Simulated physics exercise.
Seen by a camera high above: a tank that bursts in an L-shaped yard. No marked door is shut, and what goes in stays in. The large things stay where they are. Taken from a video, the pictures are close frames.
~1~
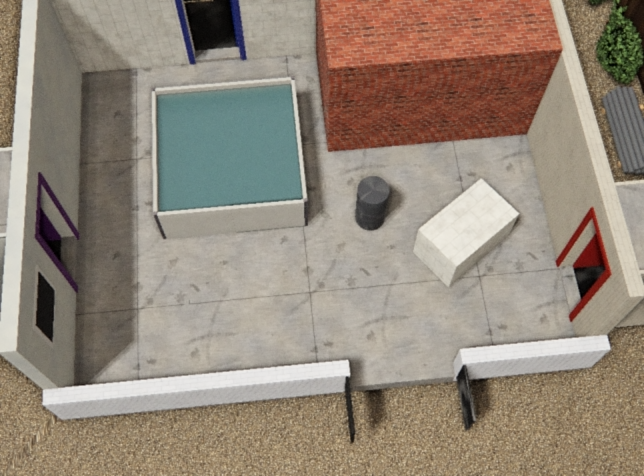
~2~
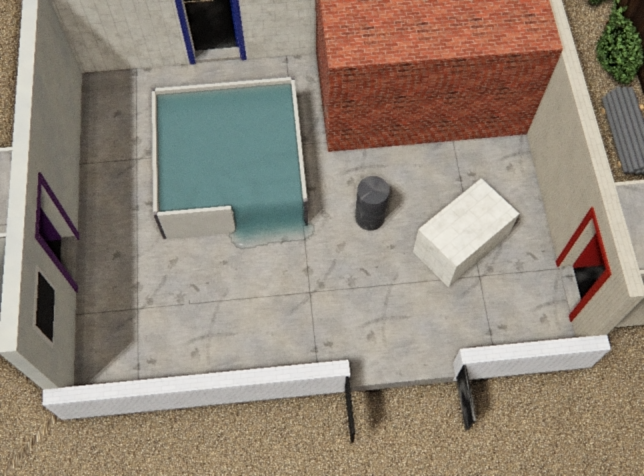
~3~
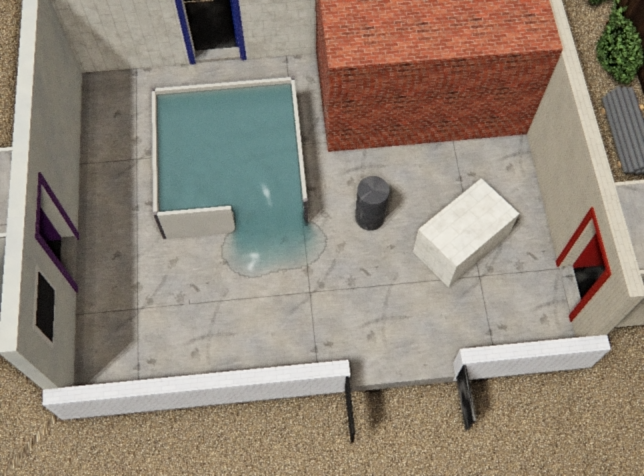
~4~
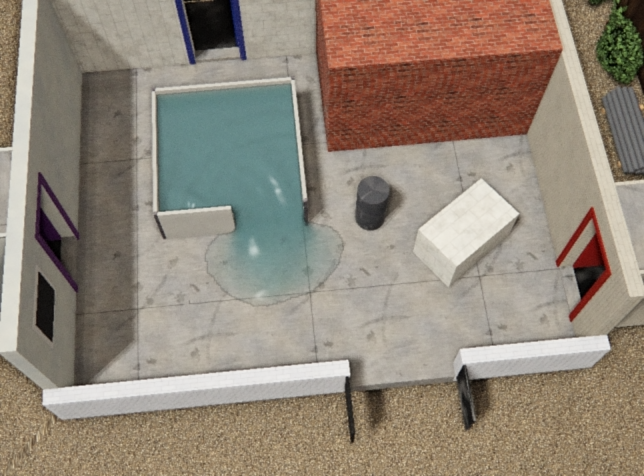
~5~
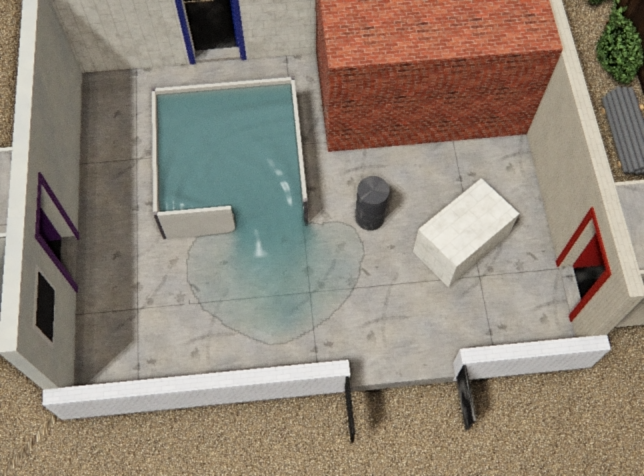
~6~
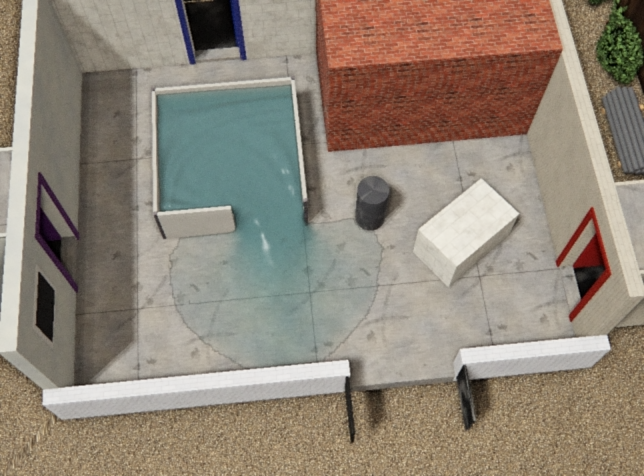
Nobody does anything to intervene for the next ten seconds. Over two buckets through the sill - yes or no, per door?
Blue door - no, red door - yes, purple door - no.
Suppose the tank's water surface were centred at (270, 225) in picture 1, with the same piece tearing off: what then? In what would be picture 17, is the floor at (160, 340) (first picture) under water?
At that place: Covered.
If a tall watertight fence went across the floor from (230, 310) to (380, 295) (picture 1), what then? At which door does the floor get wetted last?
The door marked blue comes last.
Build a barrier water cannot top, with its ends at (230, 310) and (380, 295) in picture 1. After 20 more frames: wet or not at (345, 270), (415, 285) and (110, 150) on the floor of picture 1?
Outcome per location, in sequence: Soaking, soaking, soaking.
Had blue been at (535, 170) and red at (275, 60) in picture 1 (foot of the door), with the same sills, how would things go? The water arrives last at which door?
Answer: The door marked red.
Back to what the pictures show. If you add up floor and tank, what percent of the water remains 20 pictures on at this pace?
Roughly 88 %.
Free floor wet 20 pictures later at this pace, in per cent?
About 50 %.
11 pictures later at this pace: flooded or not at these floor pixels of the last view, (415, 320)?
At that place: Wet.
A moment on, water covers 30 % of the floor; the blue door not reached, the red door not reached, the purple door not reached.
Next, water covers 35 % of the floor; the blue door not reached, the red door not reached, the purple door not reached.
Then, water covers 50 % of the floor; the blue door not reached, the red door under two buckets in, the purple door wet at the sill, nothing in.
Later, water covers 80 % of the floor; the blue door wet at the sill, nothing in, the red door far over two buckets in, the purple door wet at the sill, nothing in.
In the end, water covers 100 % of the floor; the blue door wet at the sill, nothing in, the red door far over two buckets in, the purple door wet at the sill, nothing in.
